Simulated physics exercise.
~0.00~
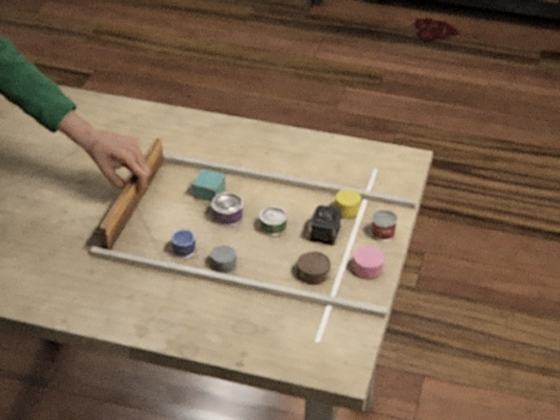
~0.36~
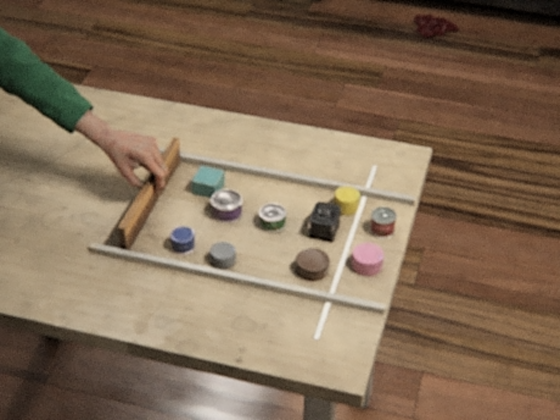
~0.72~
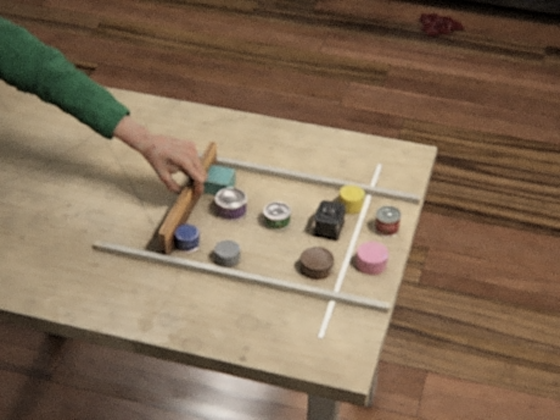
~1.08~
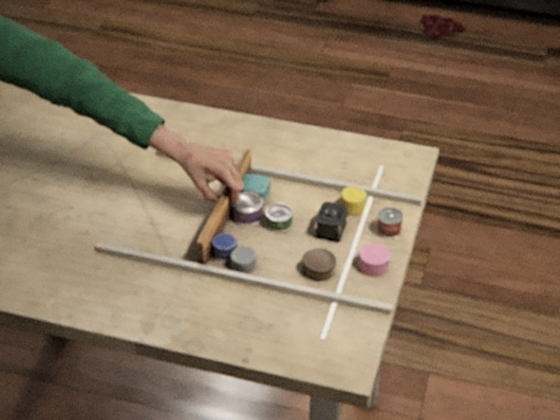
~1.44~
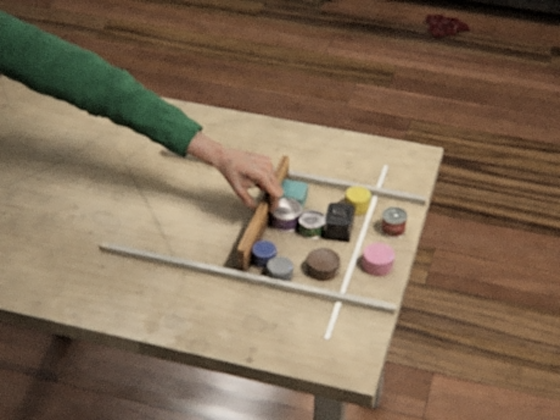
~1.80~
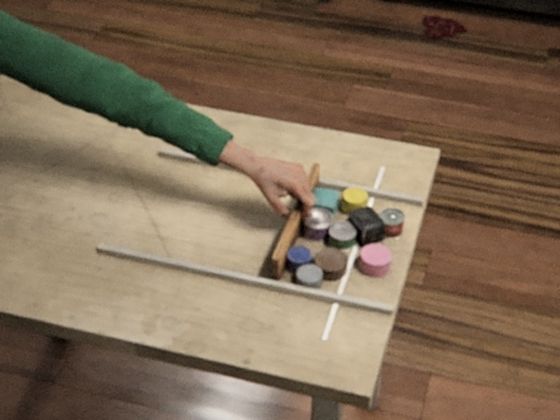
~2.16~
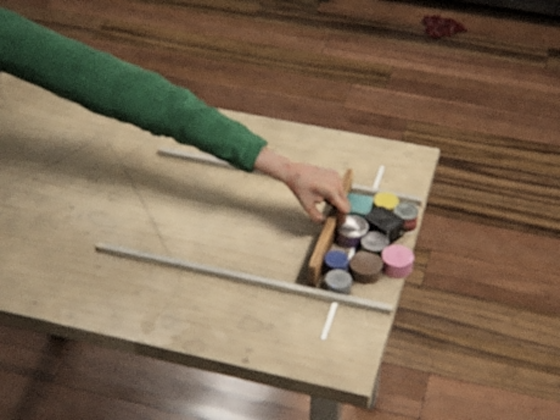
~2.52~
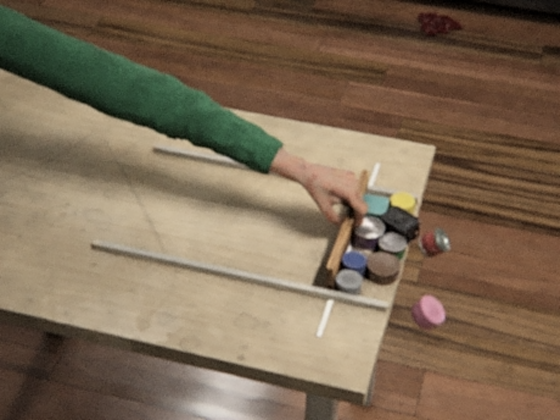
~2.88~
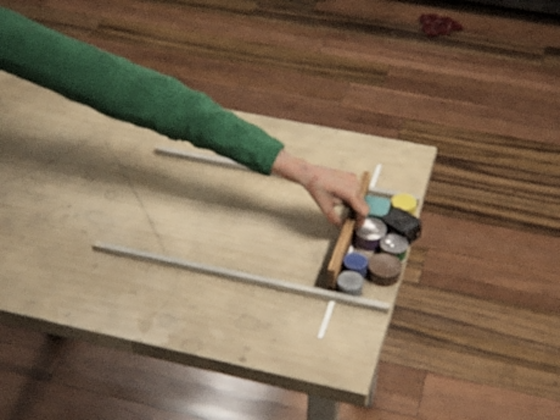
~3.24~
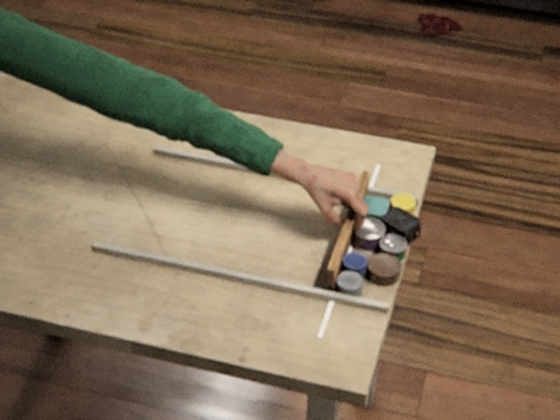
At first, a hand in a green sleeve holds an upright wooden board at the left of a table, facing a scatter of small pots, lids and blocks between two rails. The hand slides the board to the right, and it reaches the turquoise block and blue pot, carrying them along. More items bunch together as the board nears the white tape strip. The crowded cluster then pushes the red pot and pink lid toward the table's edge, and both drop off. The board stops around the tape, with the remaining items packed against it, some at the edge.
